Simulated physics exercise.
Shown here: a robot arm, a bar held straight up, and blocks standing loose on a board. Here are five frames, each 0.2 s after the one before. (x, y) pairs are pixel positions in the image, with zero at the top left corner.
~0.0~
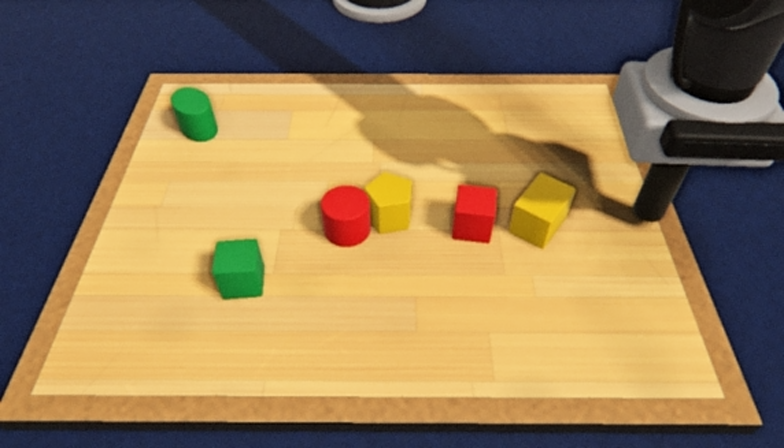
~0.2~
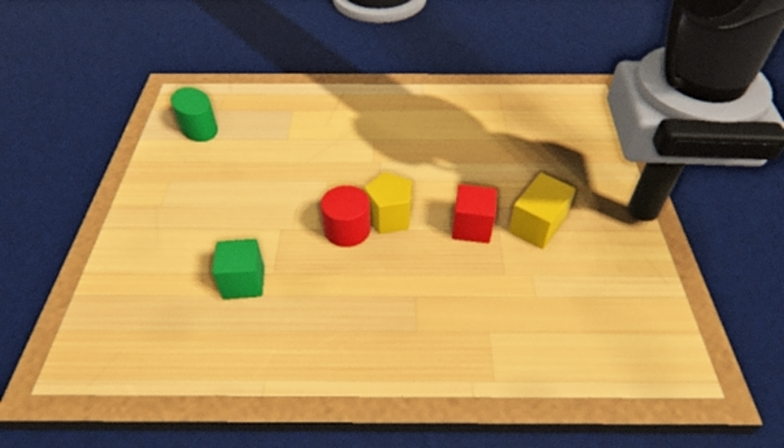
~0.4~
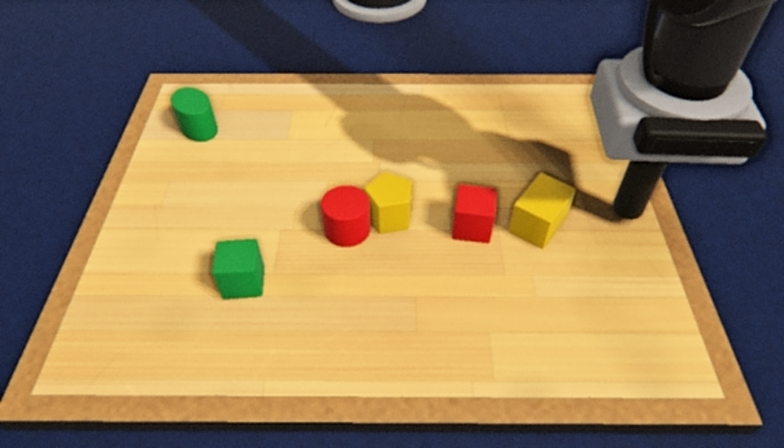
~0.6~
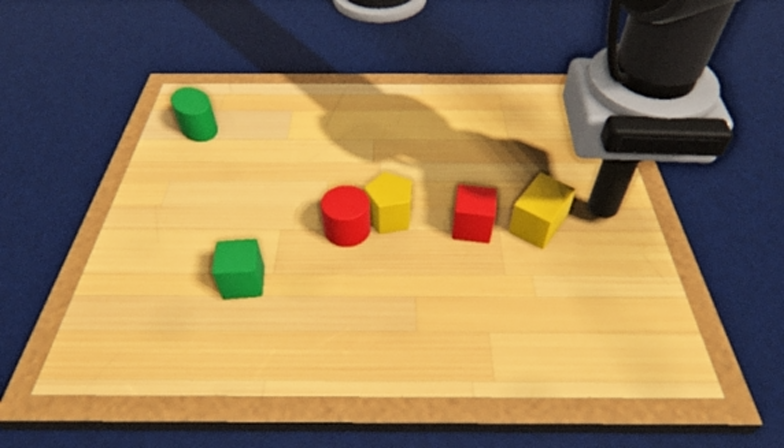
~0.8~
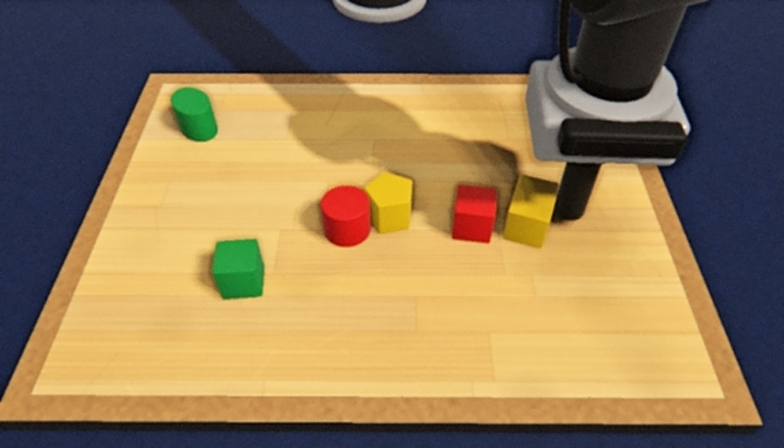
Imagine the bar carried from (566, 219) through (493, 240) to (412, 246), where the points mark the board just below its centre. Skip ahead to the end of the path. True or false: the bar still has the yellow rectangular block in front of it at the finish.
That statement is accurate.
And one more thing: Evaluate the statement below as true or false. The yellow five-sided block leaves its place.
True.
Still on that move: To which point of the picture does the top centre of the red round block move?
Just about (313, 201).
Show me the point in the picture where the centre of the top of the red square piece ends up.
Pixel (351, 183).
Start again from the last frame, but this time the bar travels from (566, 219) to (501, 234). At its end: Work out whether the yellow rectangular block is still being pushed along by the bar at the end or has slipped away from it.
In front, still.
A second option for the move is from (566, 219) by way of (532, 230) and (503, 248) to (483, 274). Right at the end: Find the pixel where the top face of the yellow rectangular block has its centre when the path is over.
Close to (470, 208).
The first path, step by step. One third of the way, bar (520, 225); red square piece (446, 199); yellow rectangular block (487, 202).
Two thirds of the way, bar (468, 236); red round block (321, 201); yellow five-sided block (362, 179), turned 25° clockwise; red square piece (395, 196), turned 20° clockwise; yellow rectangular block (434, 207).
At the end, bar (412, 238); red round block (313, 201); yellow five-sided block (329, 160), turned 45° clockwise; red square piece (351, 183), turned 40° clockwise; yellow rectangular block (380, 202), turned 30° clockwise.
